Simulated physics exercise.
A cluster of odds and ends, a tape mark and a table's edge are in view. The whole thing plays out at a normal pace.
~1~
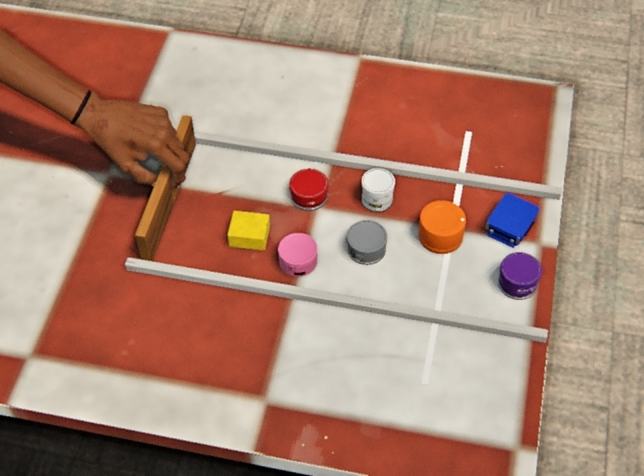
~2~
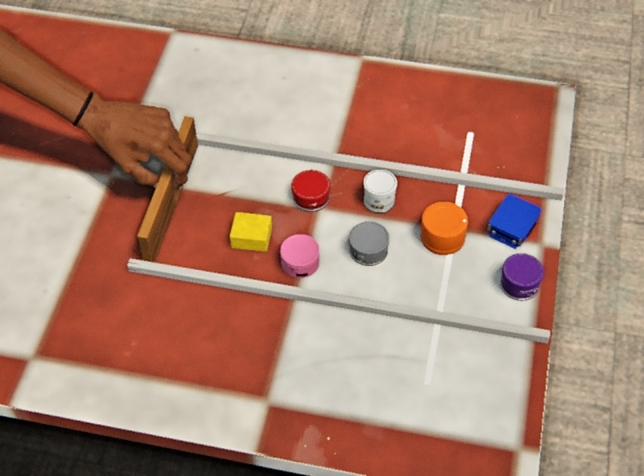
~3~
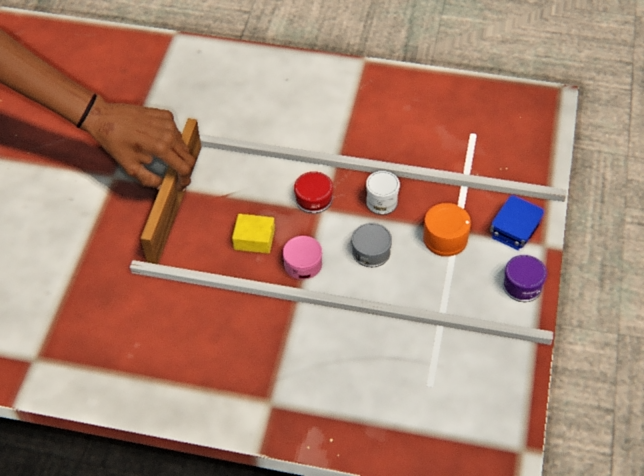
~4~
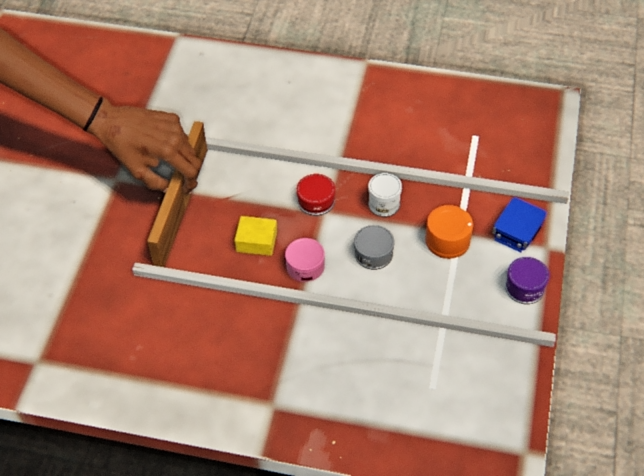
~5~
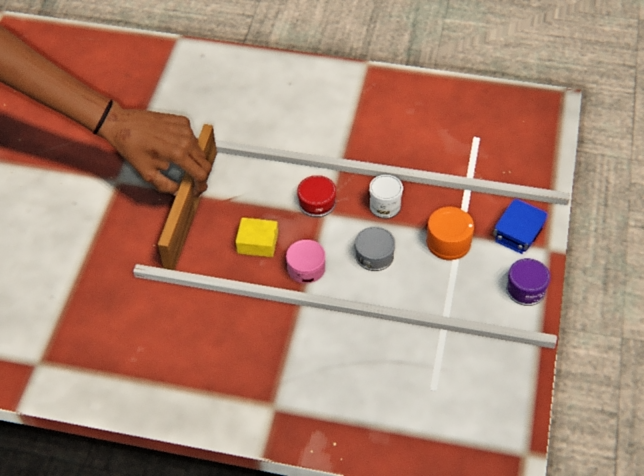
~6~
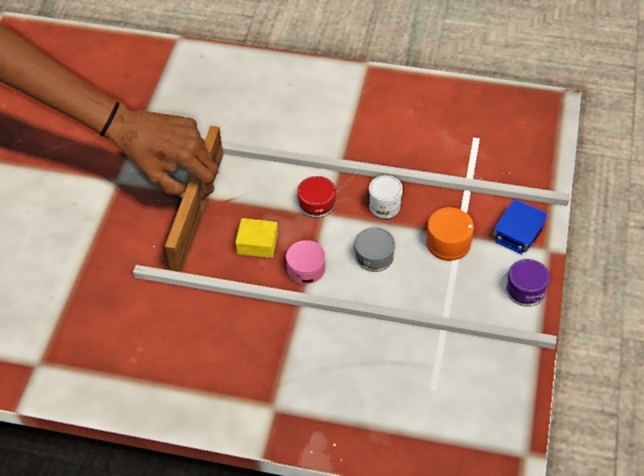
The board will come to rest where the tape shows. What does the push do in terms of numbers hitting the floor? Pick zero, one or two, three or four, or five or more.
It sends zero to the floor.
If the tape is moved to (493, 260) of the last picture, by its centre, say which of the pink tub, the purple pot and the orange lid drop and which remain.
The pink tub stays put, the purple pot topples down, the orange lid stays put.
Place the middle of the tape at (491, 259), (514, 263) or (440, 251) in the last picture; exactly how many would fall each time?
2, 4, 0.
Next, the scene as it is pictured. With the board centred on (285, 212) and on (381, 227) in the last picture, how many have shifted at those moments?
First 2, after that 6.
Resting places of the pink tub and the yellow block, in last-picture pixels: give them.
Going in order: First (468, 303), then (471, 274).
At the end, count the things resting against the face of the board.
It ends up touching 3.
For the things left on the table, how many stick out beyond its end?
I get 2.
Soon after, none off yet; purple pot at rest near (528, 283); blue case at rest near (520, 228); orange lid at rest near (450, 234).
After that, none off yet; purple pot at rest near (528, 283); blue case at rest near (520, 228); orange lid moving near (458, 233).
In the end, the number that fall off is zero.
